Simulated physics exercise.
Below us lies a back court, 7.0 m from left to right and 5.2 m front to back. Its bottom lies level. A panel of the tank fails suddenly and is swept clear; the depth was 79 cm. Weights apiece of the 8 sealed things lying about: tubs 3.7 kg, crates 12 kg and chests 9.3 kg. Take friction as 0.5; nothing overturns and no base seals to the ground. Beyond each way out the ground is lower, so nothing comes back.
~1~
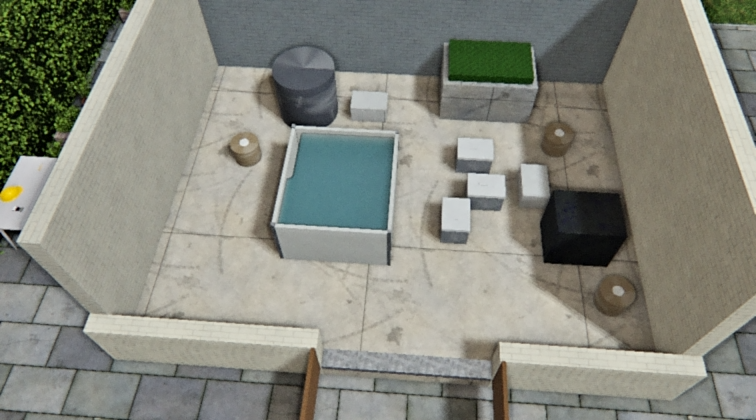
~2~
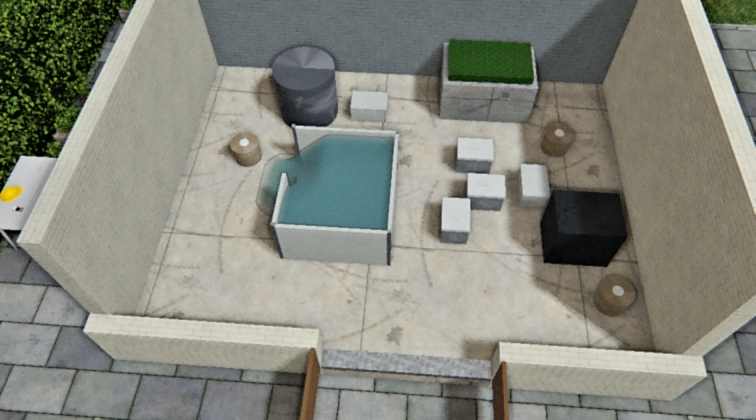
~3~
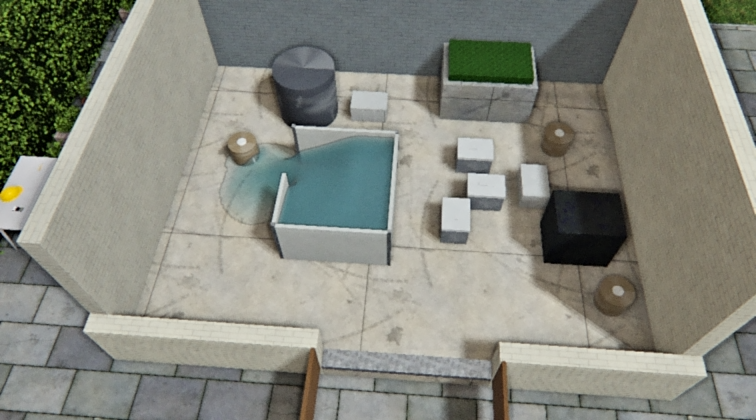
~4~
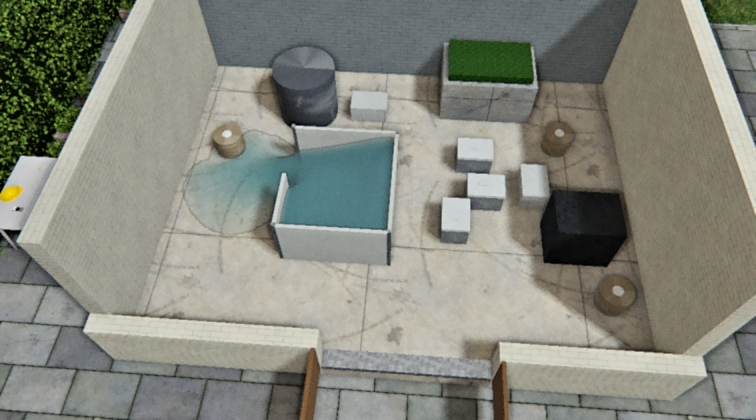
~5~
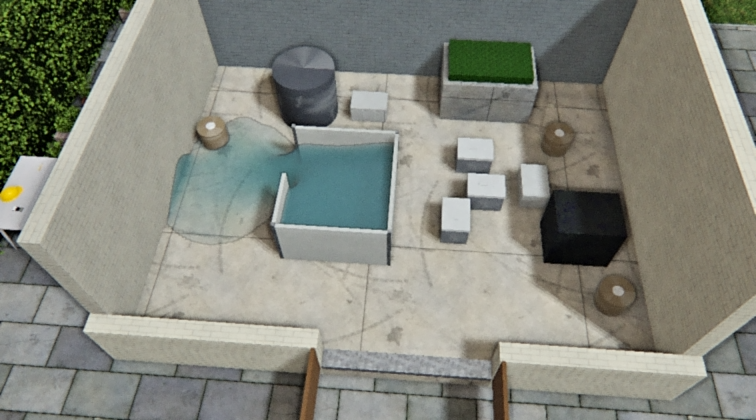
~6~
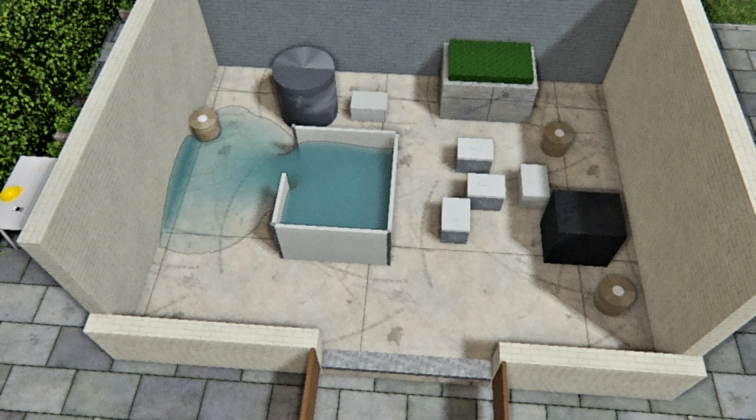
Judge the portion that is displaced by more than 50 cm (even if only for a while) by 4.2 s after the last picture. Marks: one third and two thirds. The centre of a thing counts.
It is less than a third.
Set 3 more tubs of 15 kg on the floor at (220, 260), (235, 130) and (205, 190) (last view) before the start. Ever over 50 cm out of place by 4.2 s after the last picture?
In that order: Short of it, more, more.
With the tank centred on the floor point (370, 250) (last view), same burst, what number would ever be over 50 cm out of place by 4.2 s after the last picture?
Then 1.
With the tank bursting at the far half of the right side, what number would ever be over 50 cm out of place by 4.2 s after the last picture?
In that case 6 of them.
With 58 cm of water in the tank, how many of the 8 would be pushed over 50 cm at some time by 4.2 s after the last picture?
In that case 1 of them.
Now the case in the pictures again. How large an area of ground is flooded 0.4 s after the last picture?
Roughly 8.0 m2.
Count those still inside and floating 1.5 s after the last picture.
At that moment 1.
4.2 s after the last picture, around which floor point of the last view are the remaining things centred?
Around (484, 183).
Then, 0.4 s after the last picture 1 of 8 are over 50 cm from their spots; 1 afloat.
Then, 1.5 s after the last picture 1 of 8 are over 50 cm from their spots; 1 afloat.
Then, 2.8 s after the last picture 1 of 8 are over 50 cm from their spots; 1 afloat.
Then, 4.2 s after the last picture 1 of 8 are over 50 cm from their spots, and 1 have been at some point; 1 afloat.
